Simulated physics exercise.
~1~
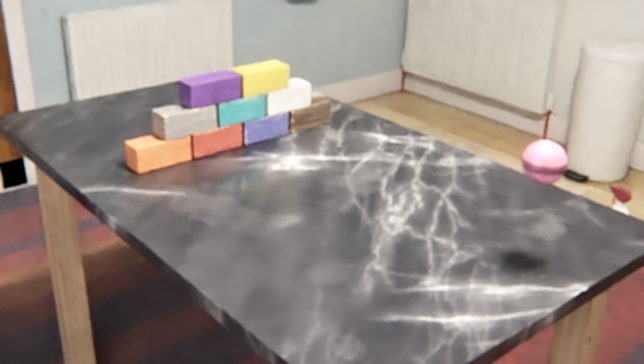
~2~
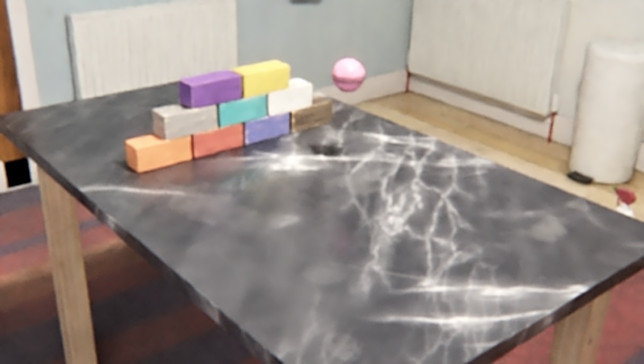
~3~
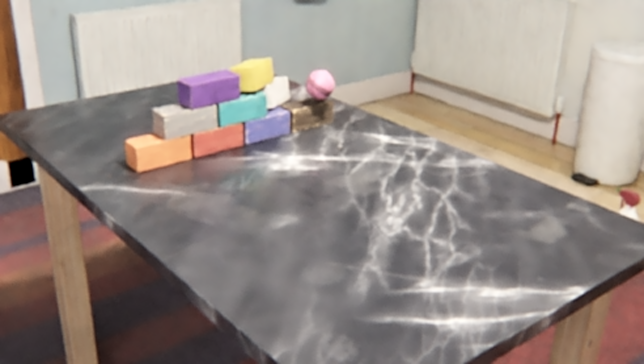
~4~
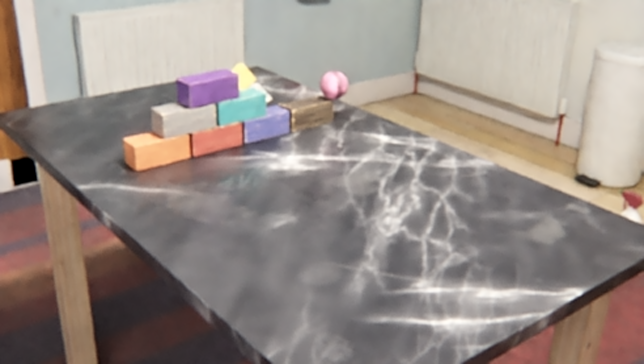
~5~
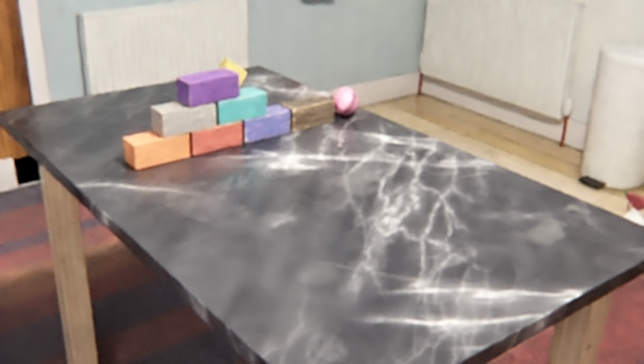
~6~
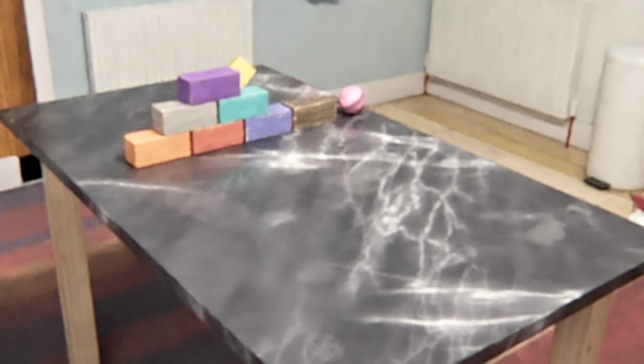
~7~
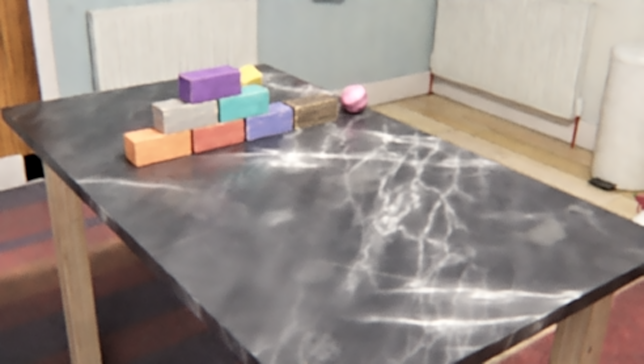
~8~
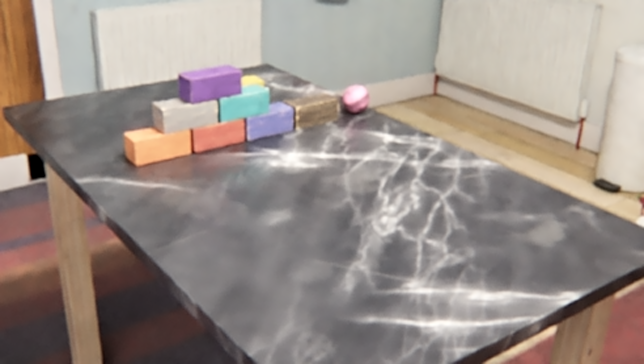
A pink ball flew in from the right and hit a small wall of coloured blocks on a dark marbled table, knocking the white and yellow blocks off the back, then ended up beside the dark end block while the rest stayed put.
